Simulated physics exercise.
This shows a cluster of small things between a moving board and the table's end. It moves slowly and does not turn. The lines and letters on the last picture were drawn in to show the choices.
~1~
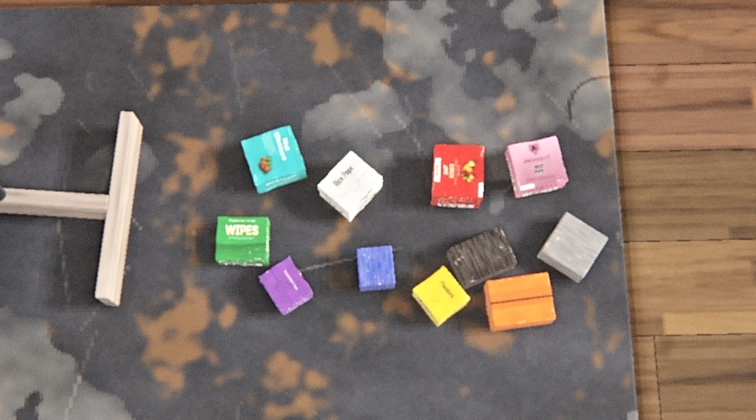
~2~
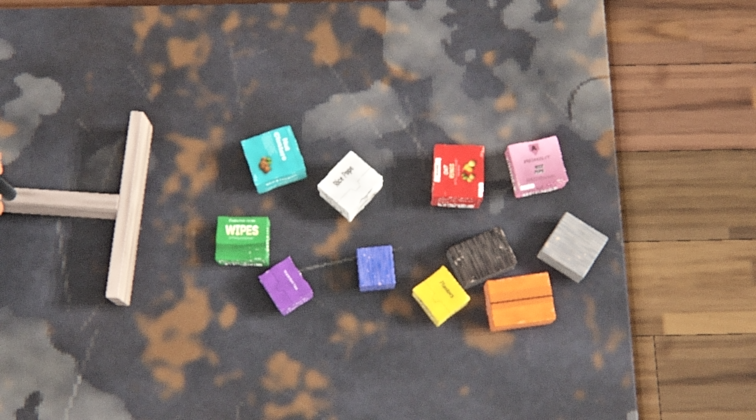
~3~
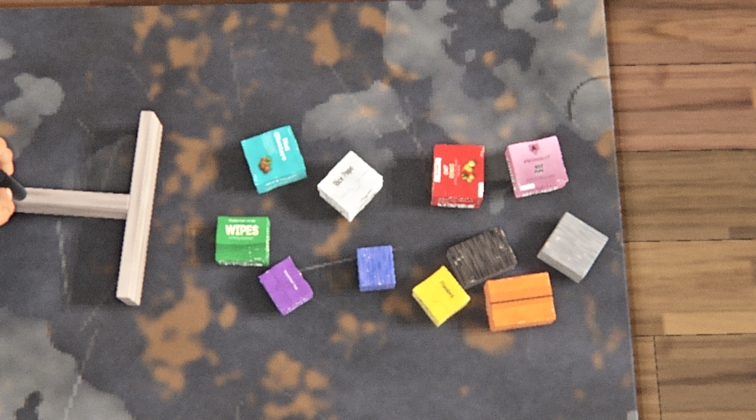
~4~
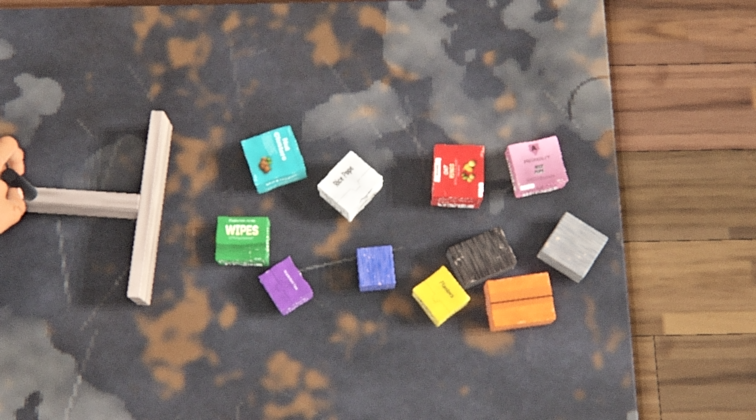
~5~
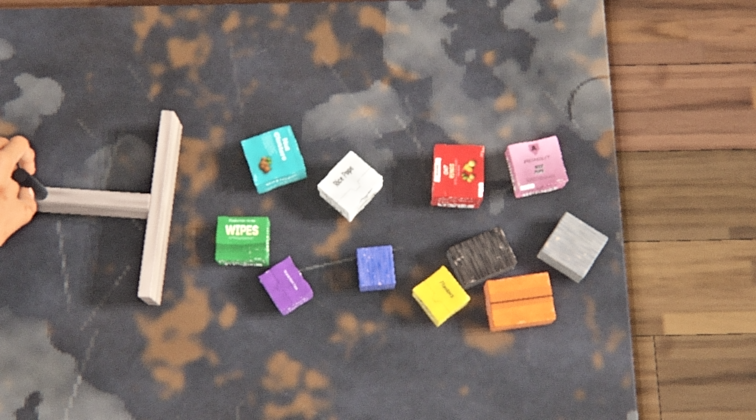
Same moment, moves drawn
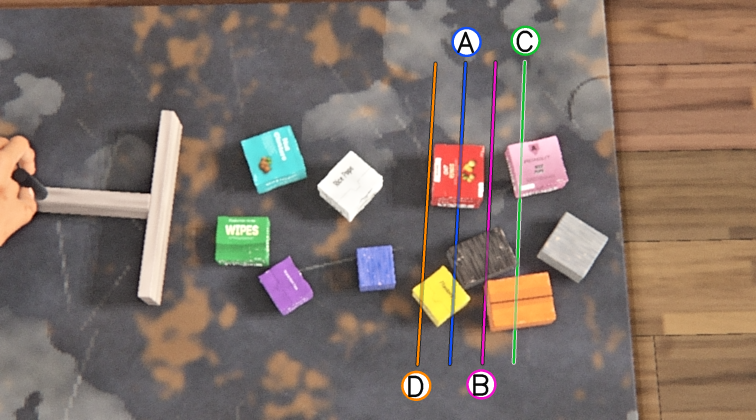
A pale wooden T-shaped board slides slowly rightward across a dark, rust-mottled tabletop seen from above, with wooden floor beyond its right edge. Turquoise, white, red and pink packets sit above green, purple, blue, yellow, black, orange and grey boxes and blocks. A hand comes into view at left, gripping the handle and pushing the board straight toward the motionless objects without touching them.
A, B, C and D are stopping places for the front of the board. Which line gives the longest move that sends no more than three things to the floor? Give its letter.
As far as mark C.
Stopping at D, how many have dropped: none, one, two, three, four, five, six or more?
In all, none.
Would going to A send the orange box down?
No.
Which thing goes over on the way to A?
It is the pink packet.
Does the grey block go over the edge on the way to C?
Yes.
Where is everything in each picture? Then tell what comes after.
Yellow box (441, 297); pink packet (535, 168); white packet (350, 187), in the first picture.
Board (124, 202); black block (482, 259), in the second picture.
Board (136, 202); red packet (457, 176), in the third picture.
Board (146, 202); turquoise packet (275, 160), in the fourth picture.
Board (156, 202); orange box (519, 302); purple packet (287, 287); yellow box (441, 297), in the fifth picture.
On the marked copy, A at (458, 208); B at (489, 208); C at (520, 207); D at (427, 209).
Following C. Soon after the start, board (287, 199); purple packet (307, 295); turquoise packet (326, 170).
Later, board (417, 196); pink packet (595, 167); grey block (578, 249).
In the end, board (519, 194); red packet over the edge; pink packet over the edge; three fallen.
As for the rest, A is within the limit but short; B is within the limit but short; D is within the limit but short.
